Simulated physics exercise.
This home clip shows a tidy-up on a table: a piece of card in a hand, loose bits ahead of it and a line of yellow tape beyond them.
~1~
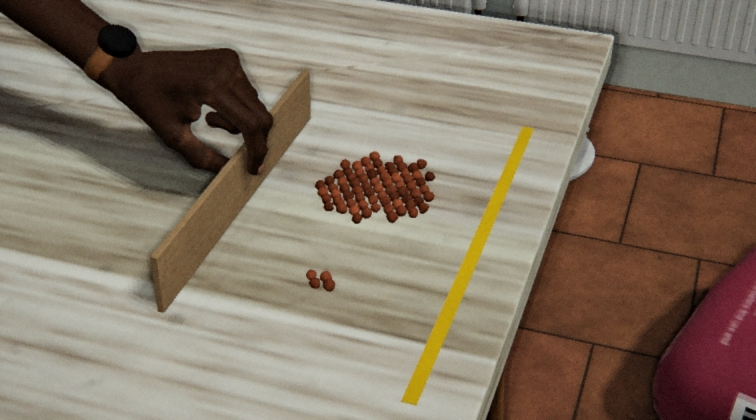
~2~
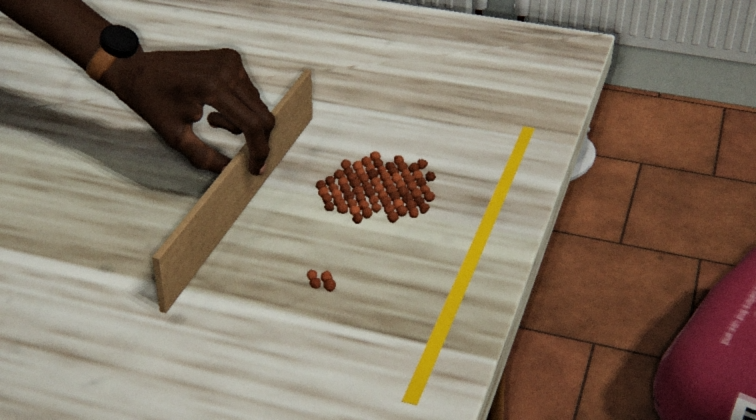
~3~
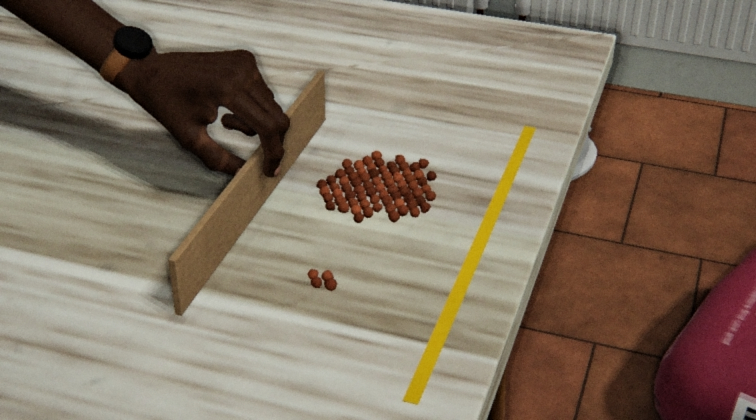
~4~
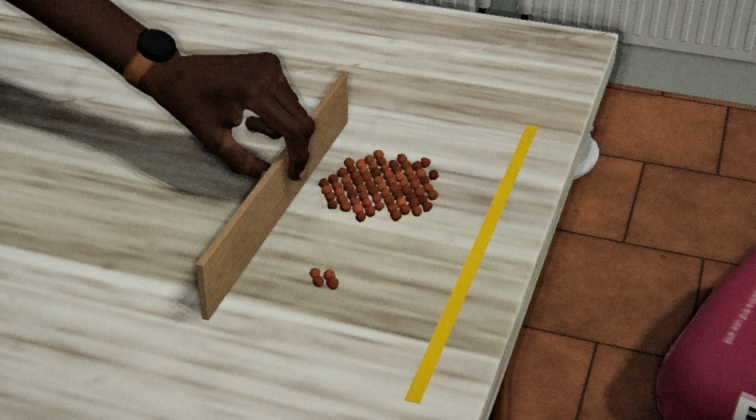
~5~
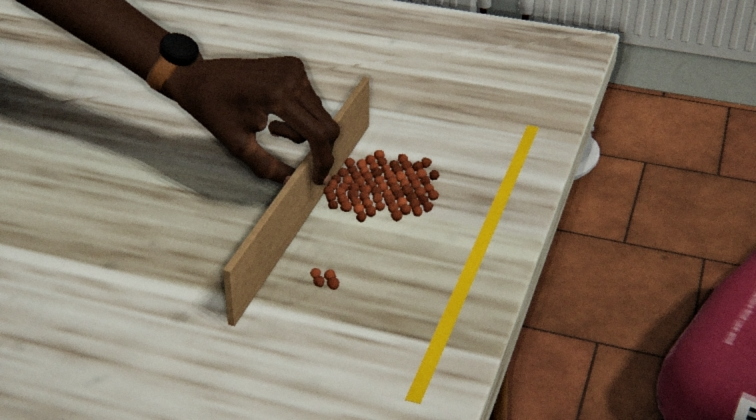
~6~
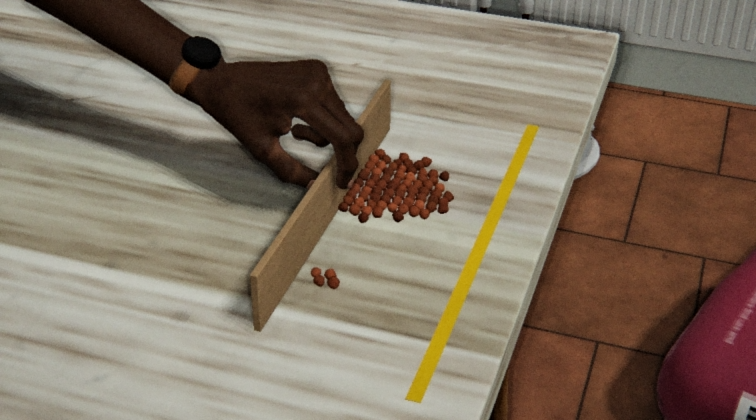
A hand slides a piece of card rightward across a table, pushing many reddish-brown pellets.
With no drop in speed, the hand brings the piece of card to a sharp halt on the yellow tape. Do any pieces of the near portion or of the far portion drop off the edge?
The near portion loses nothing. The far portion loses some bits.
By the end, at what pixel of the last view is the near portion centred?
Once everything settles, its middle is near (471, 308) in the last picture.
Then, 0.41 s past the last view, piece of card still moving, near (413, 181); near portion all on the table, its front near (396, 293); far portion all on the table, its front near (520, 221).
Then, 0.84 s past the last view, piece of card stopped at the yellow tape; near portion all on the table, its front near (483, 312); far portion about a third over the edge.
Then, 1.12 s past the last view, piece of card stopped at the yellow tape; near portion all on the table, its front near (485, 313); far portion about a third over the edge.
Finally, piece of card stopped at the yellow tape; near portion all on the table, its front near (485, 313); far portion about a third over the edge.
